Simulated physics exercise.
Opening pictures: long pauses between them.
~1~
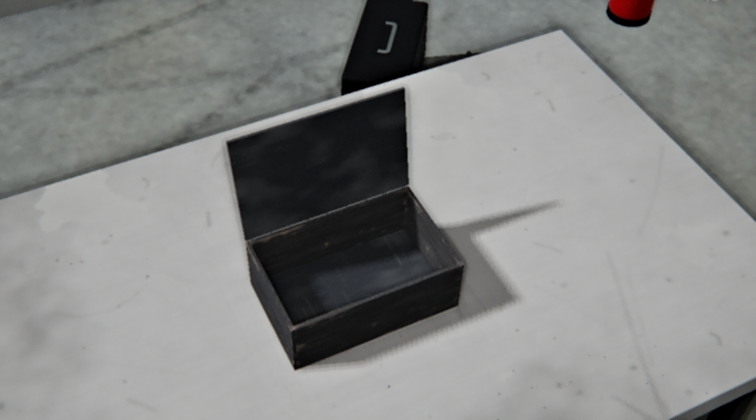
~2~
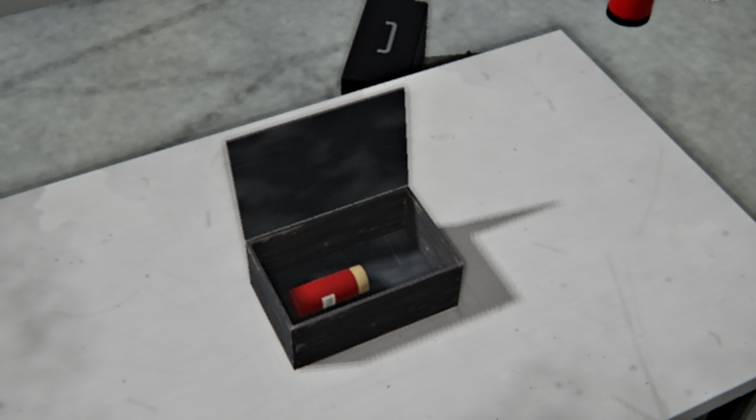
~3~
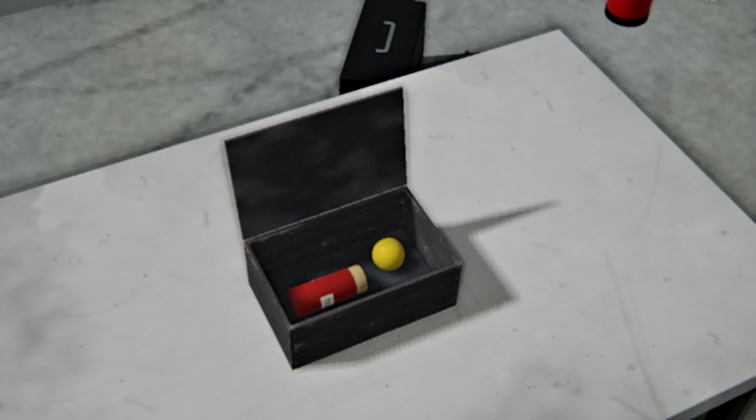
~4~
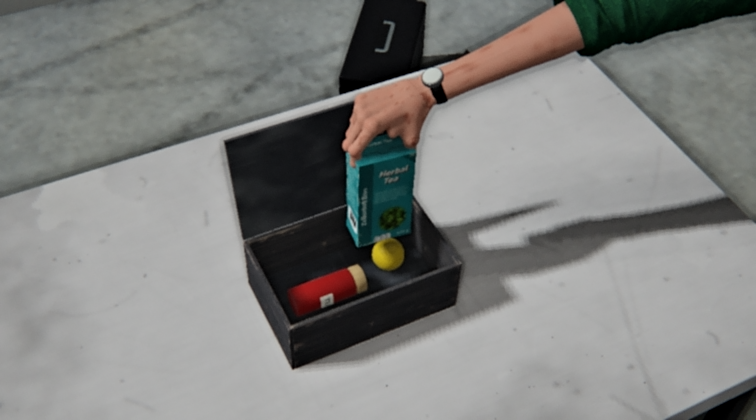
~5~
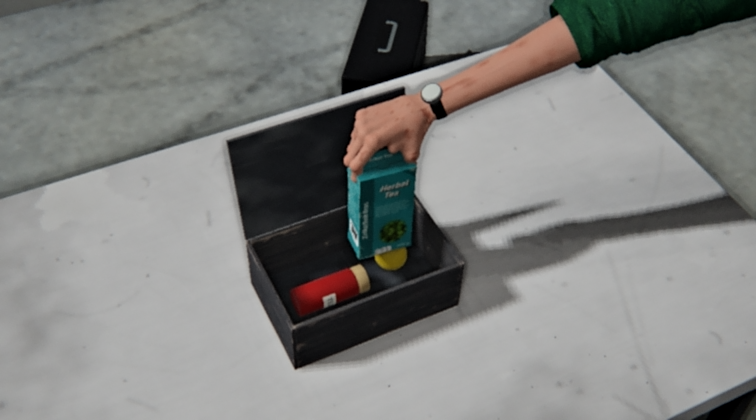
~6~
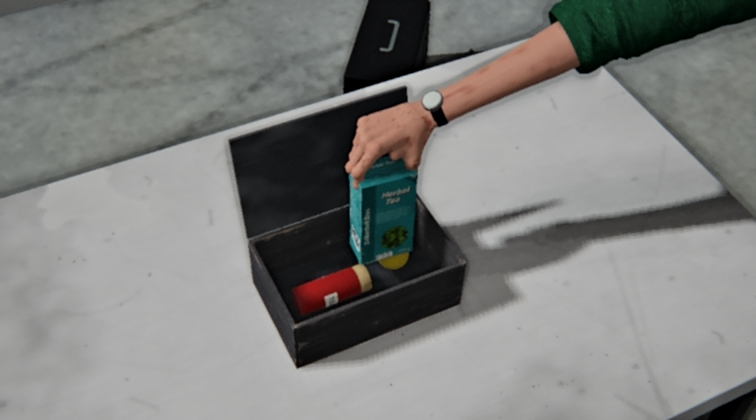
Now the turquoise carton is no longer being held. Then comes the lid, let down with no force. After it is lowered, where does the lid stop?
It stops flat on the box.
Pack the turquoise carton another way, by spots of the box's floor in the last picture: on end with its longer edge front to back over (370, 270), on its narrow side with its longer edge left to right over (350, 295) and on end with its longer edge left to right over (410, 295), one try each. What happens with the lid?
In the first case it shuts flat; in the second case it closes; in the third case it stays ajar.
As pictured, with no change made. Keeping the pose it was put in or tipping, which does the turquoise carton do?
The turquoise carton tips.
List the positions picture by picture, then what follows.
In the first picture, the last thing is not in view yet.
In the second picture, the last thing is not in view yet; red shaker (330, 291).
In the third picture, the last thing is not in view yet; red shaker (328, 290).
The fourth picture shows on its way; turquoise carton (380, 190); red shaker (328, 290).
The fifth picture shows on its way; turquoise carton (381, 204); red shaker (330, 290).
The sixth picture shows in place under the hand; turquoise carton (382, 210); red shaker (332, 289).
Then, 0.50 s on from there, turquoise carton on its side near (327, 257); yellow lemon shifted a little; red shaker shifted a little.
Then, 1.60 s on from there, lid 60° above the rim; turquoise carton on its side near (320, 256); red shaker shifted about its own width; yellow lemon shifted a little.
Then, 2.30 s on from there, lid 6° above the rim; turquoise carton on its side near (320, 256); red shaker shifted about its own width; yellow lemon shifted a little.
In the end, lid shut; toppled in the box, turquoise carton; moved from the start, red shaker; yellow lemon unmoved. At the end, from the last picture's camera, turquoise carton near (320, 256).
